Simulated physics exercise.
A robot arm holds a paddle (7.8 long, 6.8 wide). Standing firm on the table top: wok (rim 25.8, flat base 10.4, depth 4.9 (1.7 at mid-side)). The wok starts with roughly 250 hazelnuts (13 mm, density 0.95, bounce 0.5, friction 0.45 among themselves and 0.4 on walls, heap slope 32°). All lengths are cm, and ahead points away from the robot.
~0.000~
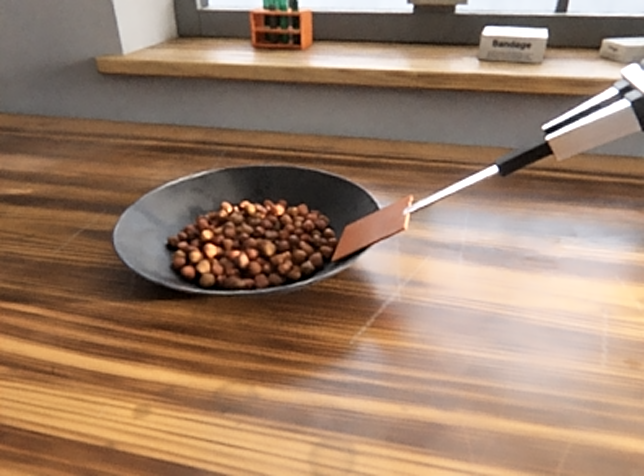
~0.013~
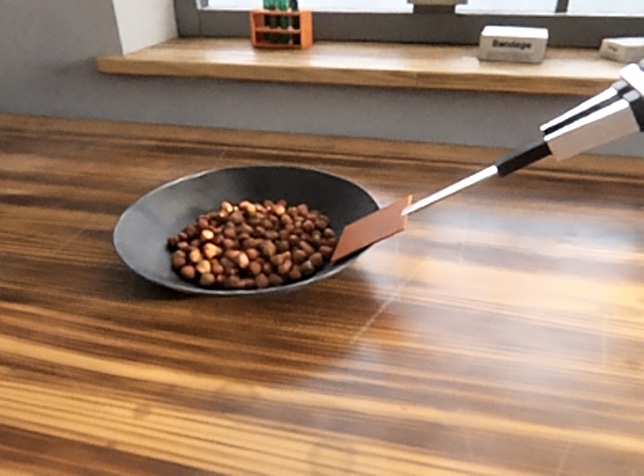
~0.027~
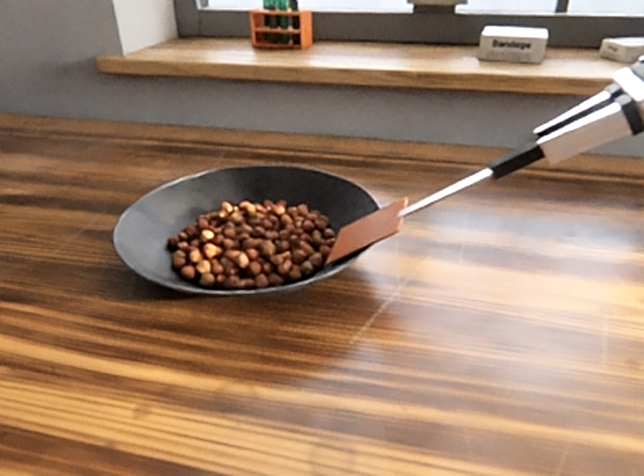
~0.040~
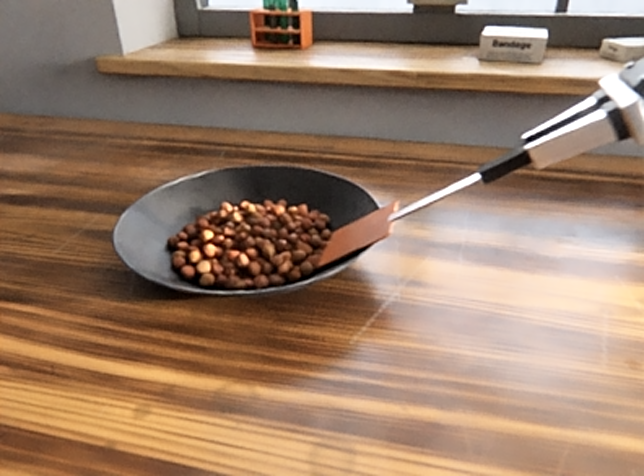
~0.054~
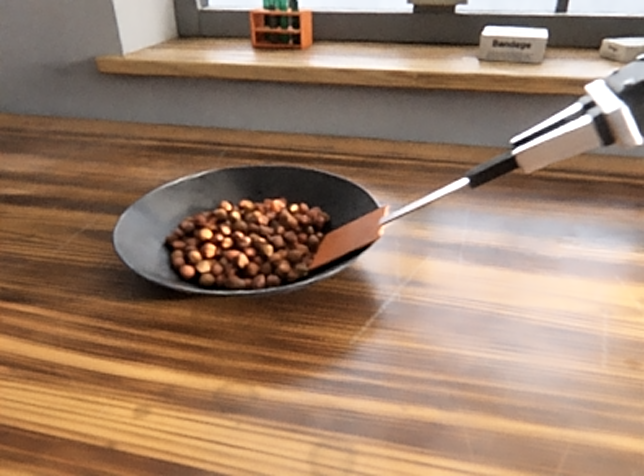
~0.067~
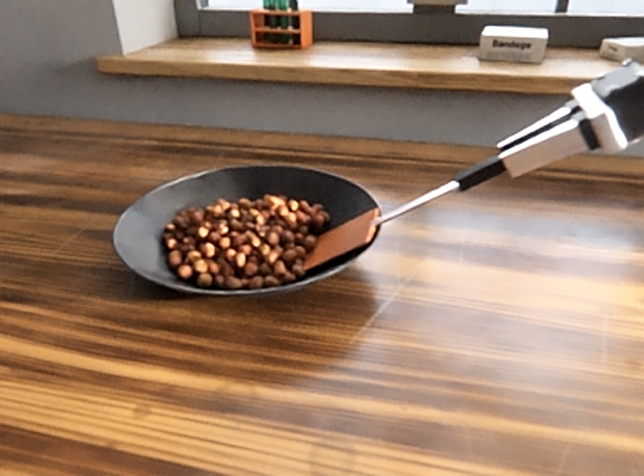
A robot arm slides a reddish-brown paddle left into hazelnuts in a dark wok, nudging them slightly.
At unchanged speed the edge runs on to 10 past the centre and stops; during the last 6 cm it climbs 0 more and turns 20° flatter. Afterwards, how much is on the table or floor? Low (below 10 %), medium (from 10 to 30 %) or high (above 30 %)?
Share on the table or floor: Medium (from 10 to 30 %).
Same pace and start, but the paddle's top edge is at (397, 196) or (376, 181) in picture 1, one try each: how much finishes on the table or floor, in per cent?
Some 30 and 35 per cent.
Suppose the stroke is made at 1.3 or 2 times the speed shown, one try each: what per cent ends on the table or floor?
About 30 and 50 per cent.
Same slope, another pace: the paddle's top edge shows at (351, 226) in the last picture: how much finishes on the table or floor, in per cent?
Some 45 per cent.
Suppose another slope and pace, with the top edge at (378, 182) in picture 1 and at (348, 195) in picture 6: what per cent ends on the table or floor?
About 30 per cent.
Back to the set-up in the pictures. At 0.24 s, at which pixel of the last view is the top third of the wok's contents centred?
Around (183, 212).
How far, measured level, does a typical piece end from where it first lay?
Some 5 cm.
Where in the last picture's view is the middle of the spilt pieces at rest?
Around (87, 236).
After 0.16 s, sloping 34°, highest piece 5 above the table; 248 in the wok.
After 0.24 s, sloping 28°, highest piece 6 above the table; 248 in the wok.
After 0.49 s, sloping 14°, highest piece 7 above the table; 199 in the wok, 46 on the table or floor, 3 on the blade or in flight.
After 1.54 s, sloping 14°, highest piece 7 above the table; 197 in the wok, 51 on the table or floor.
At rest, 197 in the wok, 51 on the table or floor. That is 21 % on the table or floor.
